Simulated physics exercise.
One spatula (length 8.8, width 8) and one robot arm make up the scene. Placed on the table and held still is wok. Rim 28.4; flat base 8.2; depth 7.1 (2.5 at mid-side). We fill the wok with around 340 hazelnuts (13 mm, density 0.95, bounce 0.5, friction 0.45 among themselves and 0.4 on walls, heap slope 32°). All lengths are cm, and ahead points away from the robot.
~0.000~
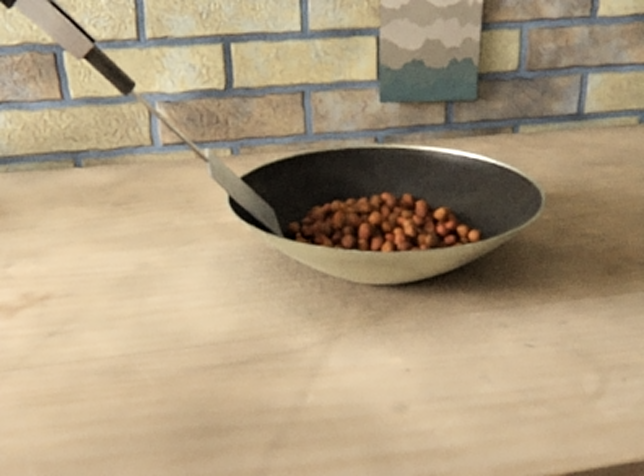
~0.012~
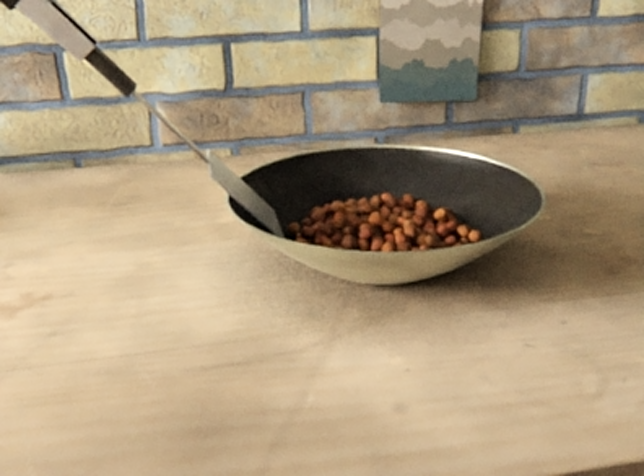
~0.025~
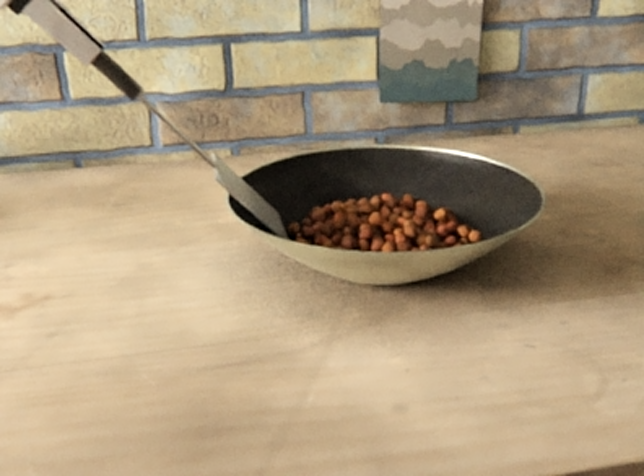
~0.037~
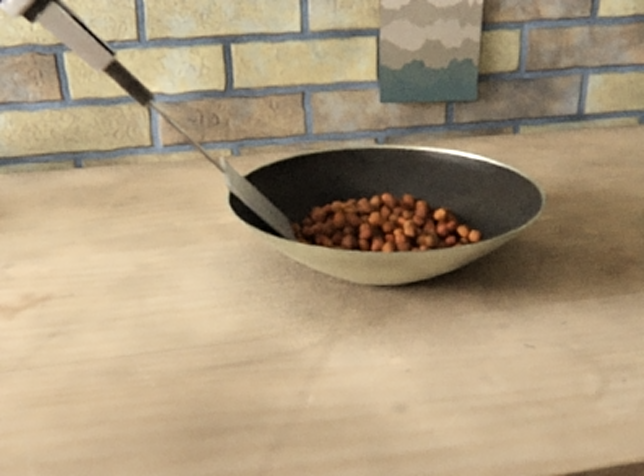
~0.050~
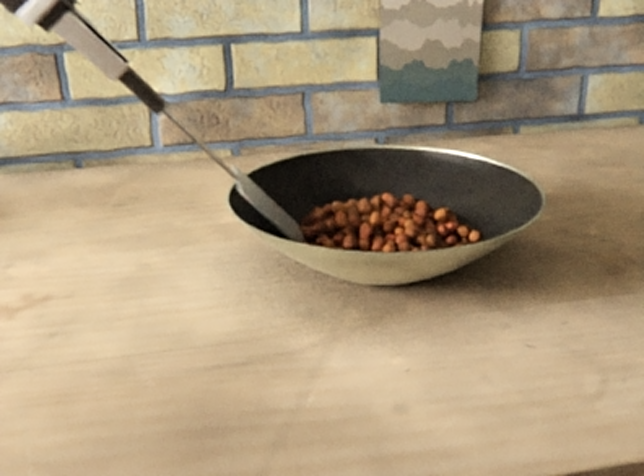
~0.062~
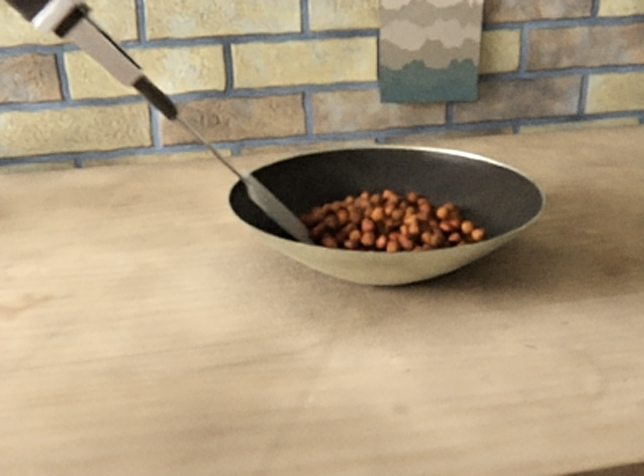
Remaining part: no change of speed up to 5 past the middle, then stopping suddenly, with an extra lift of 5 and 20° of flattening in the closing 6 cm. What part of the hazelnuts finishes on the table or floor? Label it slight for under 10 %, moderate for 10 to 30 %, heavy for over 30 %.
Label: Slight.
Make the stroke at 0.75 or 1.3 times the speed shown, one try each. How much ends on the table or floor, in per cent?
Estimates in order: 0 per cent, 10 per cent.
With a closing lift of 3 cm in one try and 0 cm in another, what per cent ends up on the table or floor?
Result, in order: Approx. 0 % and 5 %.
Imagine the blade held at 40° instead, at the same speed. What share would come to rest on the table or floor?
In that case, around 5 percent would end up on the table or floor.
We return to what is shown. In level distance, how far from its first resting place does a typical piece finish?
Distance: Around 5 cm.
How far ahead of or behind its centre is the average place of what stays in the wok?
I'd say close to 4.5 cm toward the front.
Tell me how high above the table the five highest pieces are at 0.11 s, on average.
I'd say close to 6 cm on average.
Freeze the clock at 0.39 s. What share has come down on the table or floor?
Around 0 percent.
After 0.11 s, sloping 49°, highest piece 7 above the table; 339 in the wok.
After 0.17 s, sloping 41°, highest piece 8 above the table; 339 in the wok.
After 0.39 s, sloping 29°, highest piece 9 above the table; 317 in the wok, 8 on the table or floor, 14 on the blade or in flight.
After 1.44 s, sloping 29°, highest piece 7 above the table; 316 in the wok, 23 on the table or floor.
At rest, 316 in the wok, 23 on the table or floor. That is 7 % on the table or floor.
